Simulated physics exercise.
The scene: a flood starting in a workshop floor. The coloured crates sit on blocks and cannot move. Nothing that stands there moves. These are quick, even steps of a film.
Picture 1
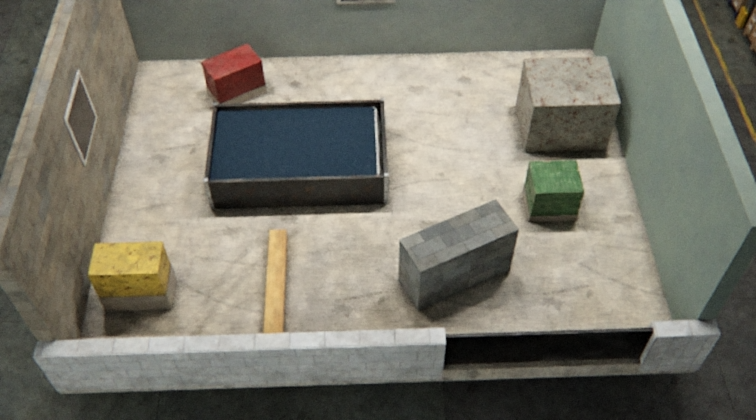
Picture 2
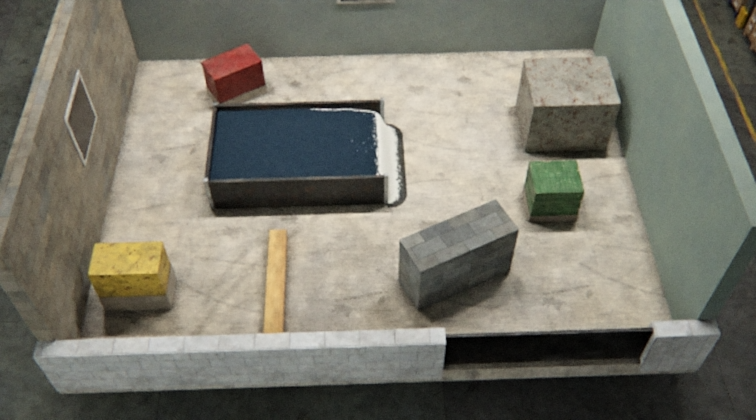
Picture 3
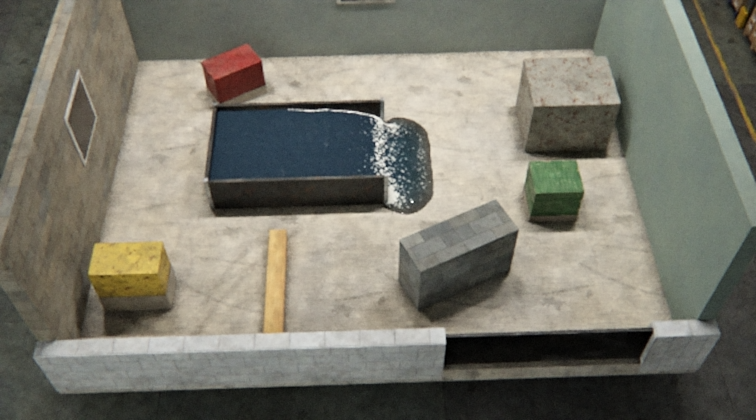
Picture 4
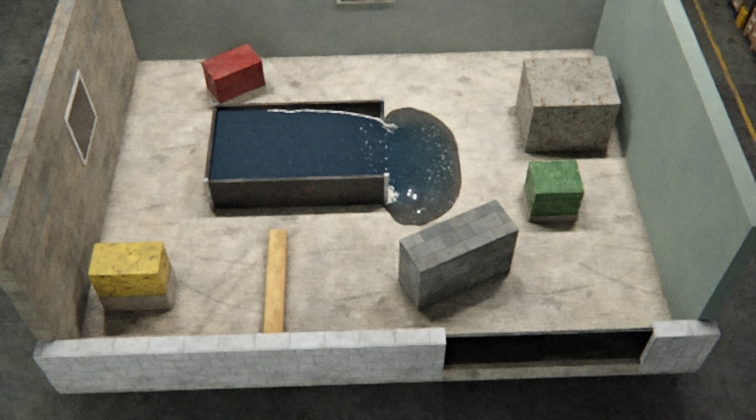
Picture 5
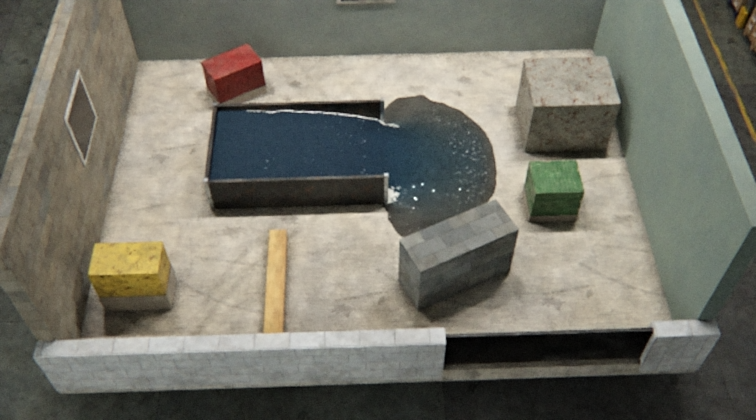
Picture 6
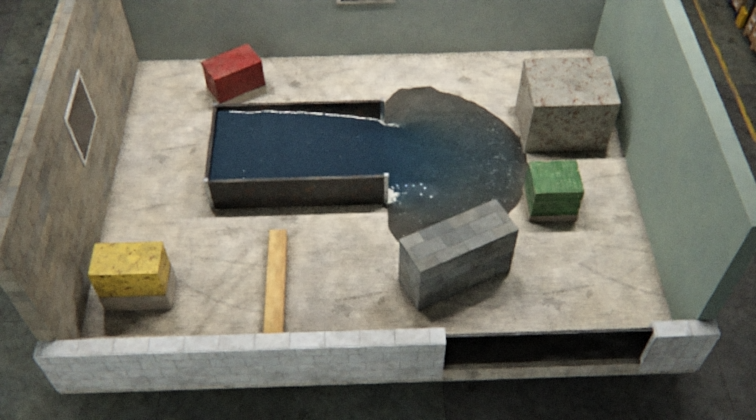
On a workshop floor, dark water pours from a tank's right side and spreads rightward.
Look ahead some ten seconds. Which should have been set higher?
The yellow crate escapes dry; the green crate is wetted; the red crate escapes dry.
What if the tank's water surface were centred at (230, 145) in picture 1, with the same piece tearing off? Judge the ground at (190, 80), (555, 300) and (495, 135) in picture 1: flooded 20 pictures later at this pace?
One after the other: No water, under water, under water.
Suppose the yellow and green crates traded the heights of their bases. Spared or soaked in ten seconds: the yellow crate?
My reading: The yellow one keeps dry.
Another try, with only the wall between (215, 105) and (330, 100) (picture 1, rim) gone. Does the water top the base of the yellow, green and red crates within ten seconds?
One by one: Yellow remains dry; green stays dry; red gets wet.
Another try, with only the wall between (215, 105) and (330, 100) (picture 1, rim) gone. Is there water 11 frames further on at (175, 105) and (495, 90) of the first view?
As listed: Wet, under water.
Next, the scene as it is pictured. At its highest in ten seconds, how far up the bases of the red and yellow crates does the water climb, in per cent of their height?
Roughly 70 per cent, then 10 per cent.
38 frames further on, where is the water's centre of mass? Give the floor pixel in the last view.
At about (479, 170).
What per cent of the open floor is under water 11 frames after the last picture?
Near 35 in a hundred.
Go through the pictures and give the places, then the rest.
In the first frame, the tank at (298, 143) is whole and still.
In the second frame, water pours out at (382, 157) and has run to (396, 201).
In the third frame, the front is at (416, 207), out from the gap at (382, 158).
In the fourth frame, the front is at (423, 115), out from the gap at (382, 158).
In the fifth frame, the front is at (490, 187), out from the gap at (382, 158).
In the sixth frame, water pours out at (382, 159) and has run to (523, 180).
A moment on, water covers 20 % of the floor; the yellow crate not reached, the green crate water round its plinth, the red crate not reached.
Next, water covers 35 % of the floor; the yellow crate not reached, the green crate water round its plinth, the red crate not reached.
Then, water covers 45 % of the floor; the yellow crate not reached, the green crate water round its plinth, the red crate not reached.
Later, water covers 65 % of the floor; the yellow crate not reached, the green crate water round its plinth, the red crate water round its plinth.
In the end, water covers 85 % of the floor; the yellow crate stayed above the water, the green crate was topped, the red crate stayed above the water.
